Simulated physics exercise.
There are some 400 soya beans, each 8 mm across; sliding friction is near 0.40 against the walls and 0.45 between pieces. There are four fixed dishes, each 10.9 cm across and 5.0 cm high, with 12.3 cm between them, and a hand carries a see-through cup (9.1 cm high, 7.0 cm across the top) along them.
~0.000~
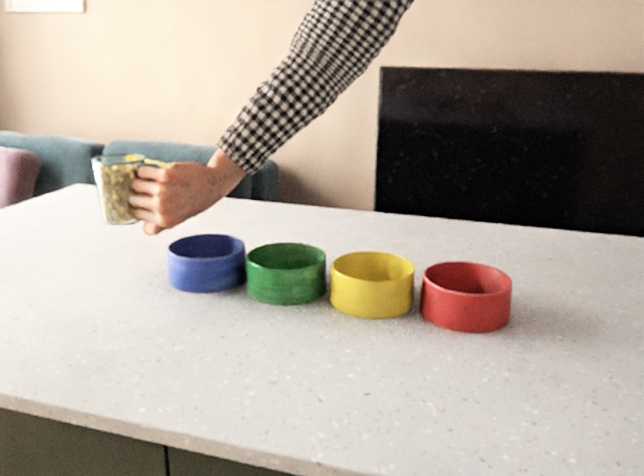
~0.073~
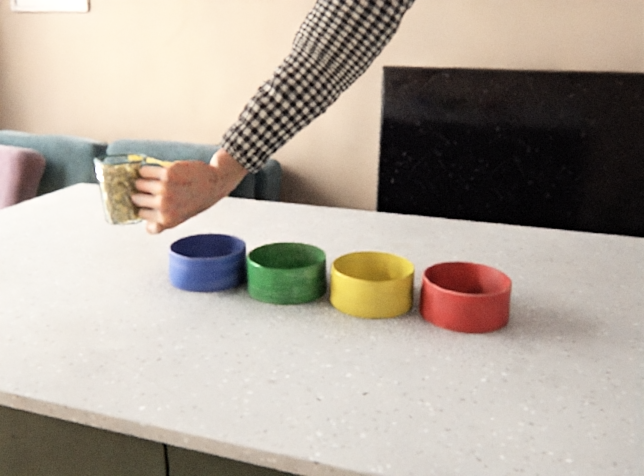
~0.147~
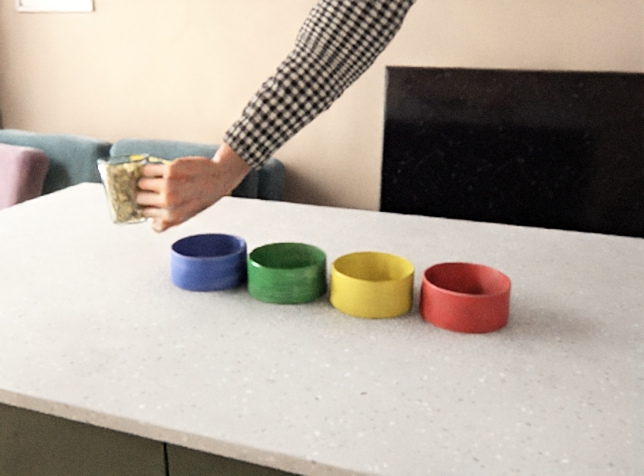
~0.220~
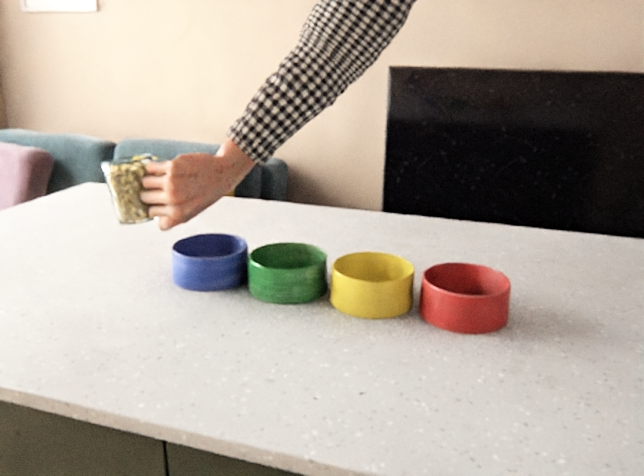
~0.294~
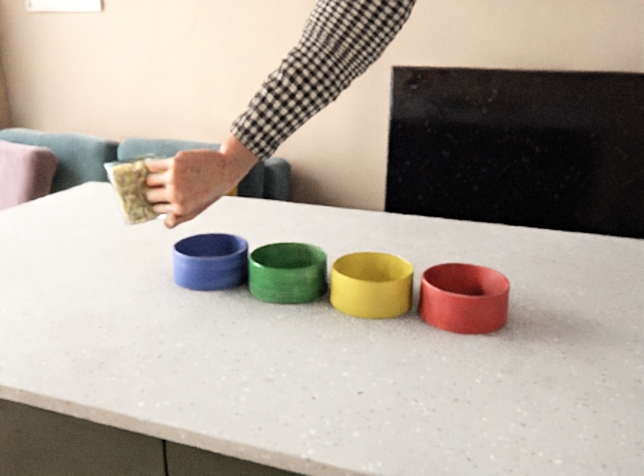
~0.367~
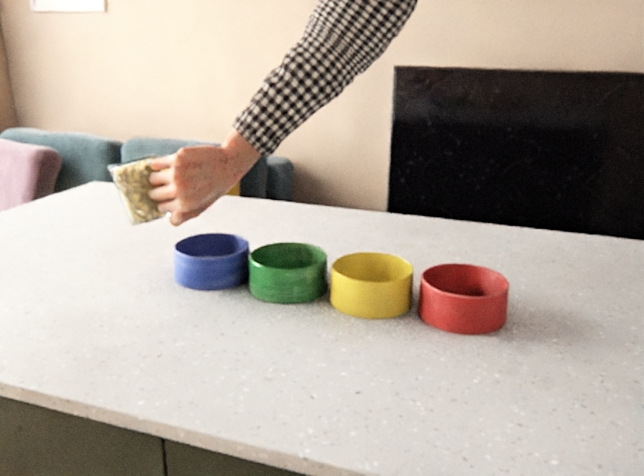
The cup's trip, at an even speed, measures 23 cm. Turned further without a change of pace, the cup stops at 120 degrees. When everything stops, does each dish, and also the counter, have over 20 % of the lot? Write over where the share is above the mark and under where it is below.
Red: Under; blue: Over; green: Under; yellow: Under; counter: Over.
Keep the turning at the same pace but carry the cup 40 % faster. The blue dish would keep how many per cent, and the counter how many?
Shares - blue 90, counter 10.
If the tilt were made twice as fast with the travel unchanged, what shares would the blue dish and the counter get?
In that case I'd put blue at 0 and the counter at 100.
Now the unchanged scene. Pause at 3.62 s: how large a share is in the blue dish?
55 %.
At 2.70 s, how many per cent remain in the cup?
I reckon around 0 per cent.
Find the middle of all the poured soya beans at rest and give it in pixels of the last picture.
Somewhere near (194, 267) in the last picture.
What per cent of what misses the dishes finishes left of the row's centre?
About 100 percent.
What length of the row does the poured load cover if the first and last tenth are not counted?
It spans about 14 centimetres along the dishes.
After 1.77 s, tilt 90 degrees; cup holds 95 %.
Then, at 2.70 s, tilt 120 degrees; cup holds 0 %, blue 60 %.
After 3.62 s, tilt 120 degrees; cup holds 0 %, blue 60 %.
In the end, at 3.9 s, red 0 %, blue 55 %, green 0 %, yellow 0 %, counter 45 %.
